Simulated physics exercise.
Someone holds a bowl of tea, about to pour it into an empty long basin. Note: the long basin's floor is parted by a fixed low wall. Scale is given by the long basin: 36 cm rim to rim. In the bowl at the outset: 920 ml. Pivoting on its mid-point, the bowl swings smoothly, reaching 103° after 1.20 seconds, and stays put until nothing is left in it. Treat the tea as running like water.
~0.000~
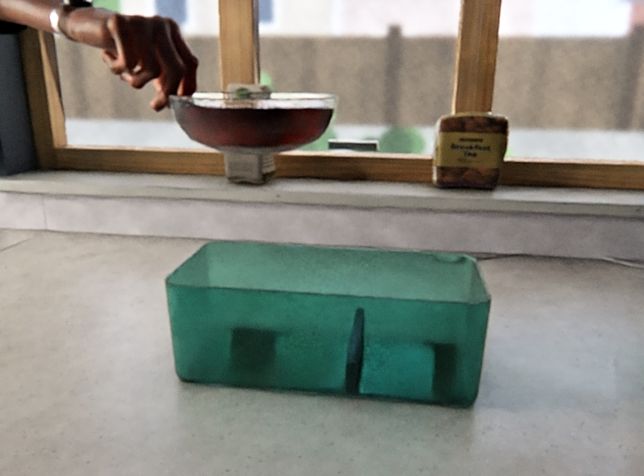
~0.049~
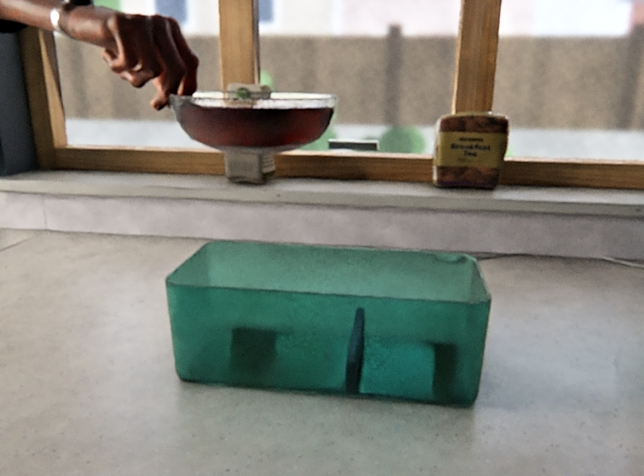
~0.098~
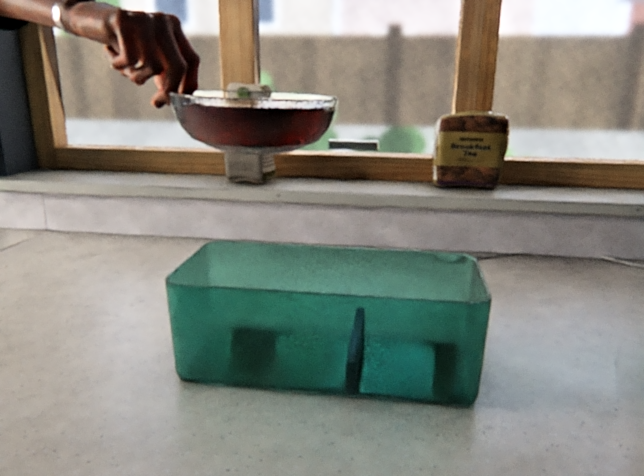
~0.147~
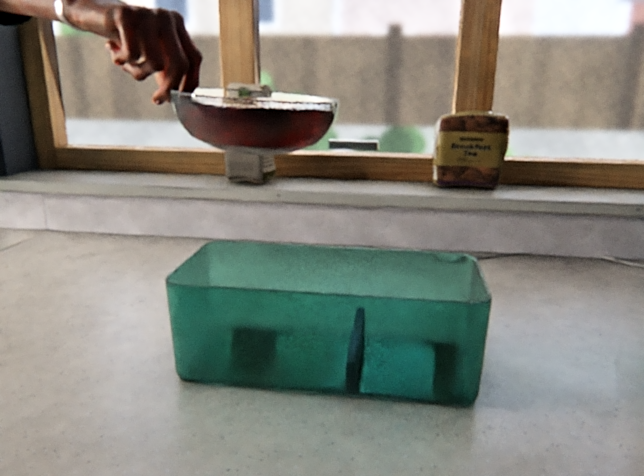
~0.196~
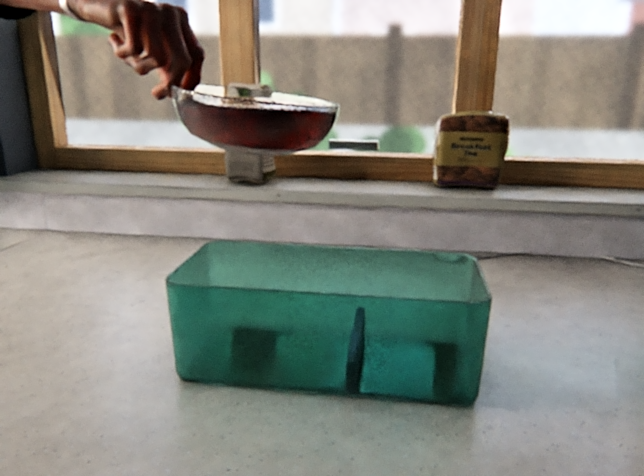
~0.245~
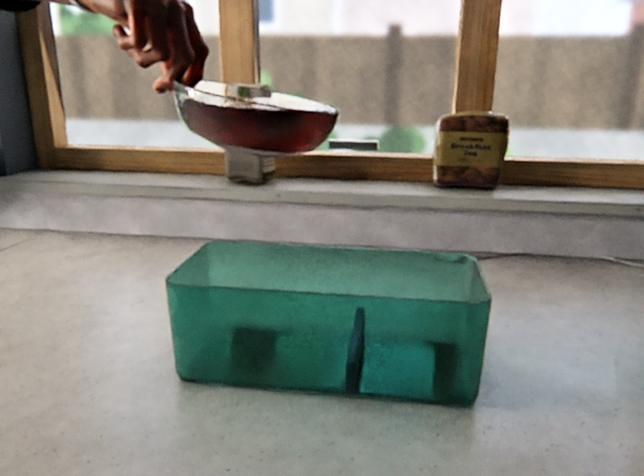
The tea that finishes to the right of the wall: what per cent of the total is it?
It is about 72 per cent of the total.
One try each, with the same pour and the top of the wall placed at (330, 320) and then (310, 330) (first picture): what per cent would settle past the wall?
Around 90 and 90 percent, in that order.
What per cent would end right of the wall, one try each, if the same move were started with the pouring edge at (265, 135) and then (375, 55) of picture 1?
In turn about 10 and 65 per cent.
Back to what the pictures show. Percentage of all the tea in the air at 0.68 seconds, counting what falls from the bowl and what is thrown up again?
I'd put it at about 46 percent.
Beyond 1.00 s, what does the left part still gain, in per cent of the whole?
That amounts to roughly 5 per cent of the whole.
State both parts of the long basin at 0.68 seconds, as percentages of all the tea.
2 on the left, 24 on the right, roughly.
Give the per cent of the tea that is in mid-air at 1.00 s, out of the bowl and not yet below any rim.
4 per cent, roughly.
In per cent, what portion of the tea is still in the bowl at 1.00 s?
About 1 % is still there.
Then, 0.68 s in, the tilt is 62° and 27 per cent is still to pour, 2 is left of the wall and 25 right of it.
Then, 1.00 s in, the tilt is 96° and 1 per cent is still to pour, 21 is left of the wall and 73 right of it.
Then, 1.34 s in, the tilt is 103° and 0 per cent is still to pour, 25 is left of the wall and 73 right of it.
Then, 1.70 s in, the tilt is 103° and 0 per cent is still to pour, 26 is left of the wall and 72 right of it.
Finally, 26 per cent lies left of the wall, 72 right of it and 2 outside.
